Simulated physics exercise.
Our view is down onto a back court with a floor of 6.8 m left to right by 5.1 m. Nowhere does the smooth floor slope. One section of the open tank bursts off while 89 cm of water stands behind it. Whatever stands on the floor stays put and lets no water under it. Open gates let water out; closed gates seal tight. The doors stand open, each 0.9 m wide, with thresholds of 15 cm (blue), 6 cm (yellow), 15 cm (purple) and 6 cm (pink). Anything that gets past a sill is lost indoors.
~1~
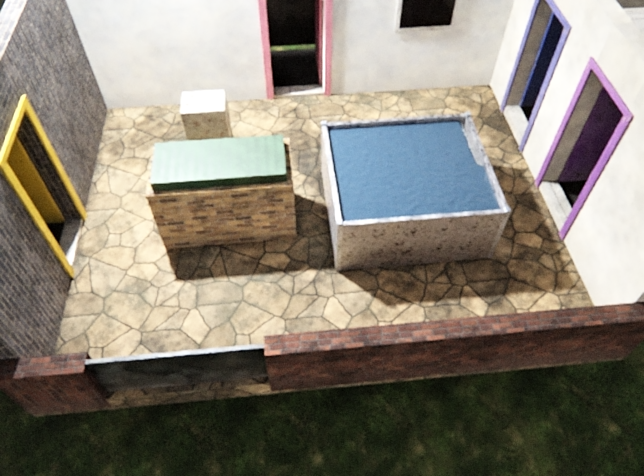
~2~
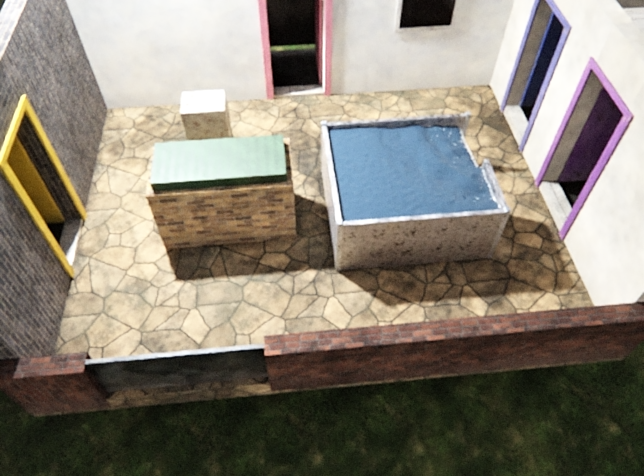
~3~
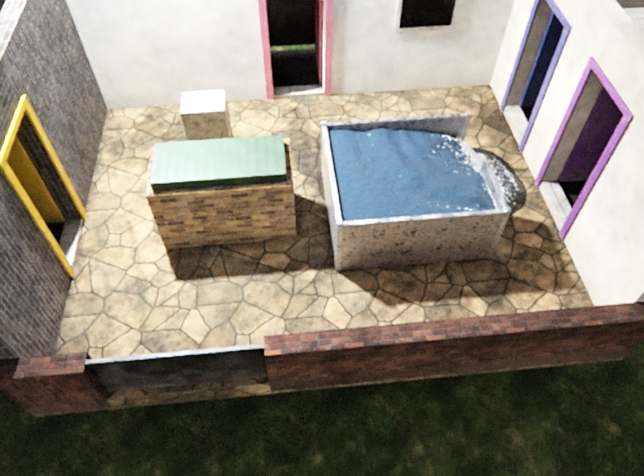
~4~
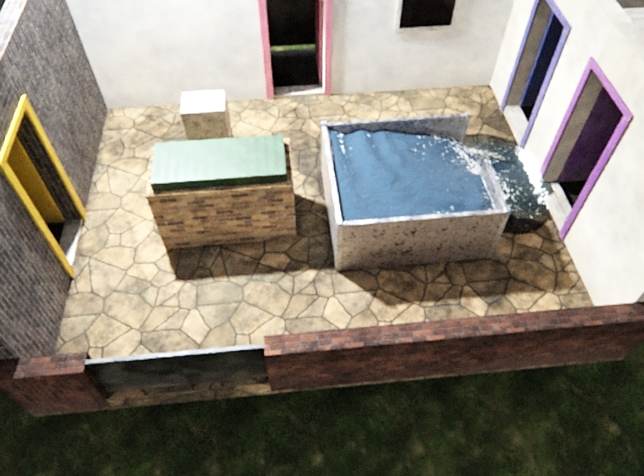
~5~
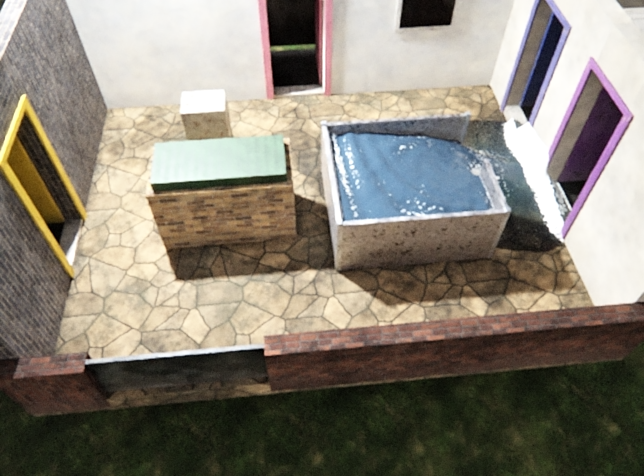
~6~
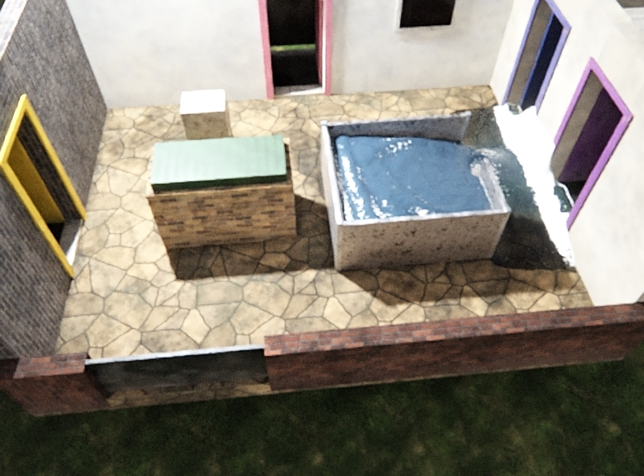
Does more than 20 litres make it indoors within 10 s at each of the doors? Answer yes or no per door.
Blue door, yes; yellow door, yes; purple door, yes; pink door, no.
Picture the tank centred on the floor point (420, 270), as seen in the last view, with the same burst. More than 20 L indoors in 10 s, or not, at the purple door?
Then purple overshoots.
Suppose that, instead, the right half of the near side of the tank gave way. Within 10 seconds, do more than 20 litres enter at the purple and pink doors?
Result: Purple limit not passed, pink limit not passed.
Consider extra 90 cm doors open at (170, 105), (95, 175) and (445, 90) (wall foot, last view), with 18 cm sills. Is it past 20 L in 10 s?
Door 1: Lower; door 2: Lower; door 3: Higher.
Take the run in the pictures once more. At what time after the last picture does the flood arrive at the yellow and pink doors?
Arrival: Yellow 4.0 s, pink 1.3 s.
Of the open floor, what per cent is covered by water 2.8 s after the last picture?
I'd guess around 70 %.
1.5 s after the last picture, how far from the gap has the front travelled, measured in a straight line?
Around 3.6 metres.
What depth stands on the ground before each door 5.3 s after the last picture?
Centimetres: Blue 13 / yellow 11 / purple 15 / pink 4.
Then, 0.7 s after the last picture water covers 15 % of the floor and is deepest (62 cm) near (520, 171); blue door 32 cm at the sill, 39 L in, yellow door not reached, purple door 36 cm at the sill, 98 L in, pink door not reached.
Then, 1.5 s after the last picture water covers 35 % of the floor and is deepest (46 cm) near (484, 93); blue door 26 cm at the sill, 97 L in, yellow door not reached, purple door 30 cm at the sill, 206 L in, pink door 3 cm at the sill, 0 L in.
Then, 2.8 s after the last picture water covers 70 % of the floor and is deepest (34 cm) near (524, 179); blue door 21 cm at the sill, 134 L in, yellow door not reached, purple door 24 cm at the sill, 284 L in, pink door 5 cm at the sill, 0 L in.
Then, 5.3 s after the last picture water covers 95 % of the floor and is deepest (20 cm) near (524, 179); blue door 13 cm at the sill, 151 L in, yellow door 11 cm at the sill, 6 L in, purple door 15 cm at the sill, 327 L in, pink door 4 cm at the sill, 0 L in.
Then, 9.3 s after the last picture water covers 95 % of the floor and is deepest (14 cm) near (279, 363); blue door 8 cm at the sill, 152 L in, yellow door 10 cm at the sill, 47 L in, purple door 8 cm at the sill, 330 L in, pink door 5 cm at the sill, 0 L in.
